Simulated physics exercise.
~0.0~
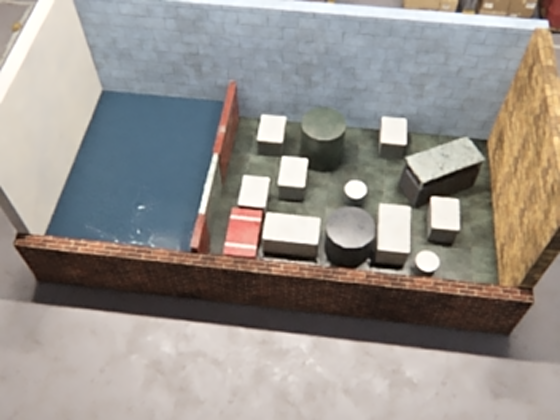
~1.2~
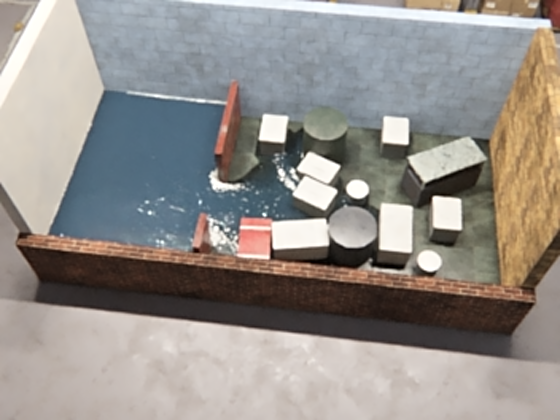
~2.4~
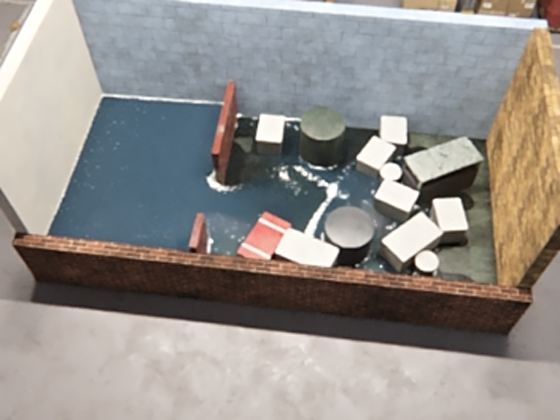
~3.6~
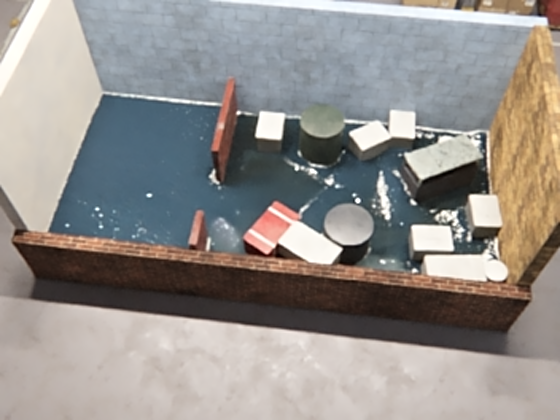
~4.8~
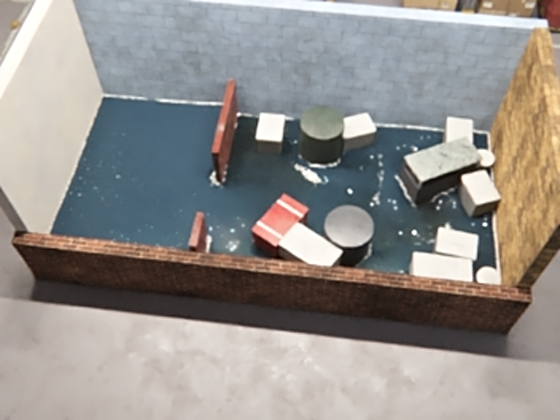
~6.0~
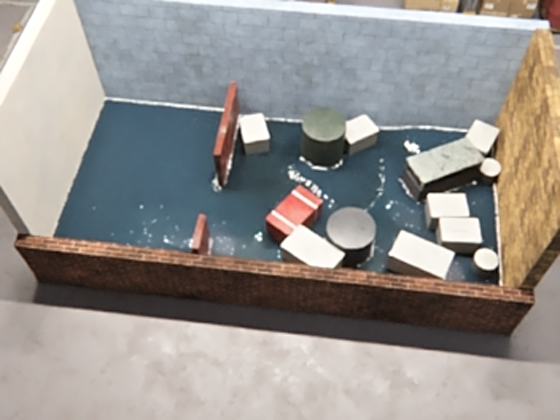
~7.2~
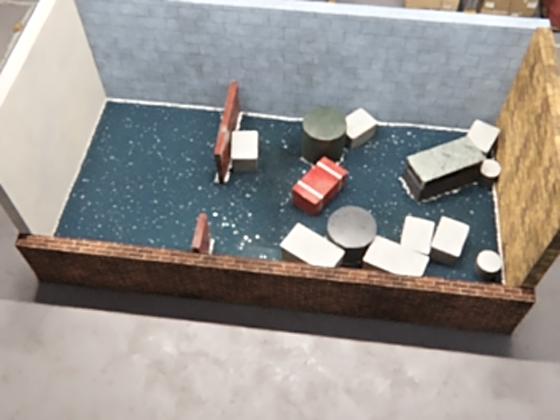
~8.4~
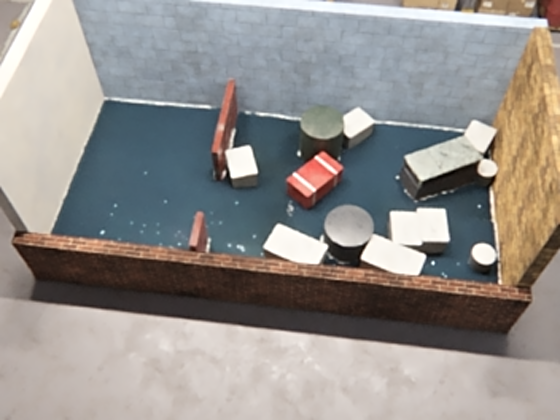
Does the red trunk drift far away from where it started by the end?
Yes, it ends far from its starting place. It floats away from the front wall and finishes out in the middle of the right room.
